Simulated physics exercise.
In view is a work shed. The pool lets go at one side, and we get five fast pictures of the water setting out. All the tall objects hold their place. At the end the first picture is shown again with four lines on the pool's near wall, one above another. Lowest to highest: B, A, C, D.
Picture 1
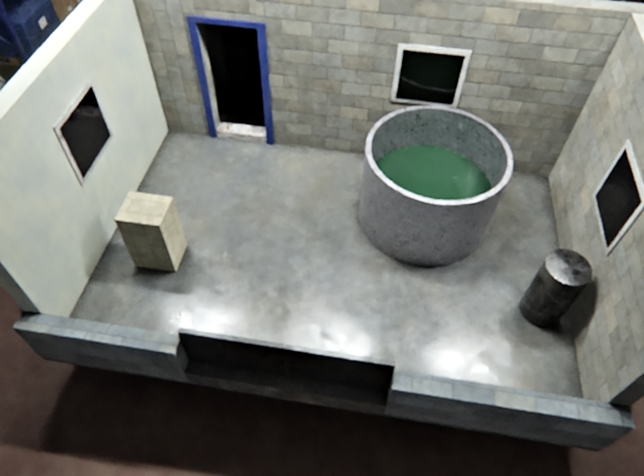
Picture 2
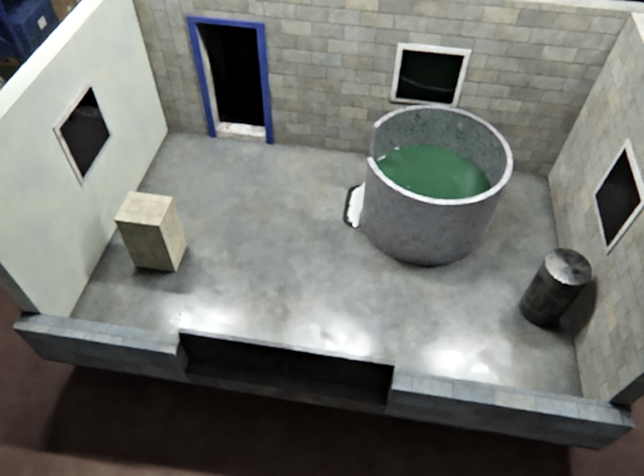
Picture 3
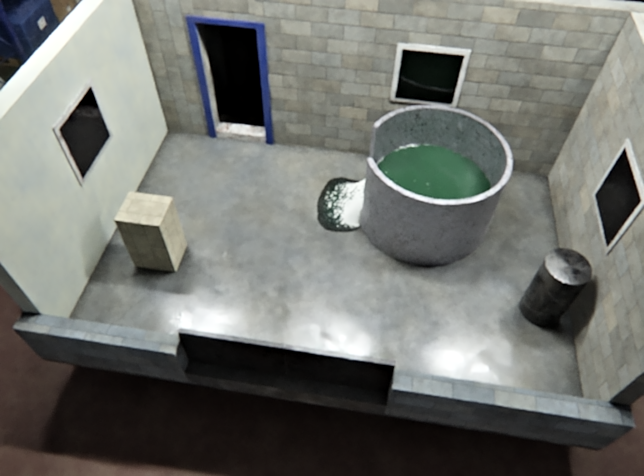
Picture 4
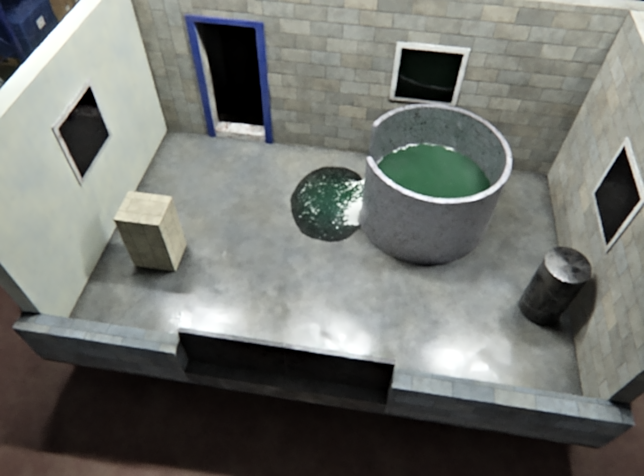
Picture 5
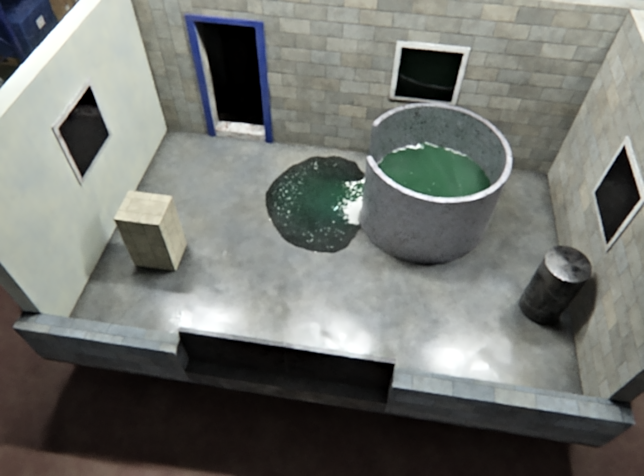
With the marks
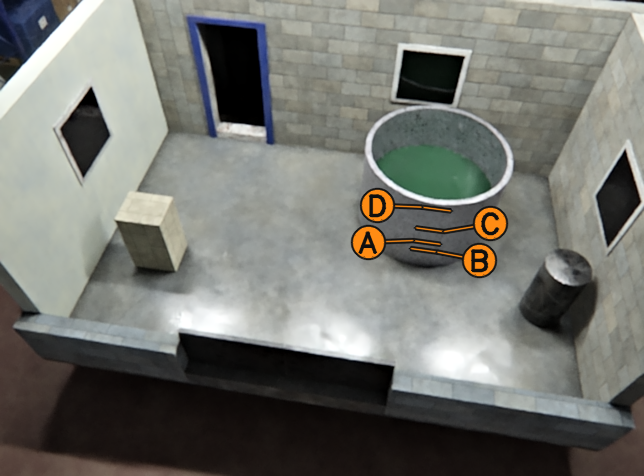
The footage shows a work shed with a round grey pool of green water, a pale block and a dark drum; water emerges from the pool's left side and spreads leftward across the floor in a widening green puddle.
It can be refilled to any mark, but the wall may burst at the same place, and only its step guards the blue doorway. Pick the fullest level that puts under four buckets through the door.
The answer is line C.
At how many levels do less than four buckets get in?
Three of them.
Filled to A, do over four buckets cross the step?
No, not at all.
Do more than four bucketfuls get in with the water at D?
Yes, that goes wrong.
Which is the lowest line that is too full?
The answer is D.
In orange, A at (426, 242); B at (424, 250); C at (430, 229); D at (435, 209); from the bottom up B, A, C, D.
Choosing A, nothing gets over.
Choosing B, nothing gets over.
Choosing C, a bucket or two gets in.
Choosing D, about 10 bucketfuls get in.
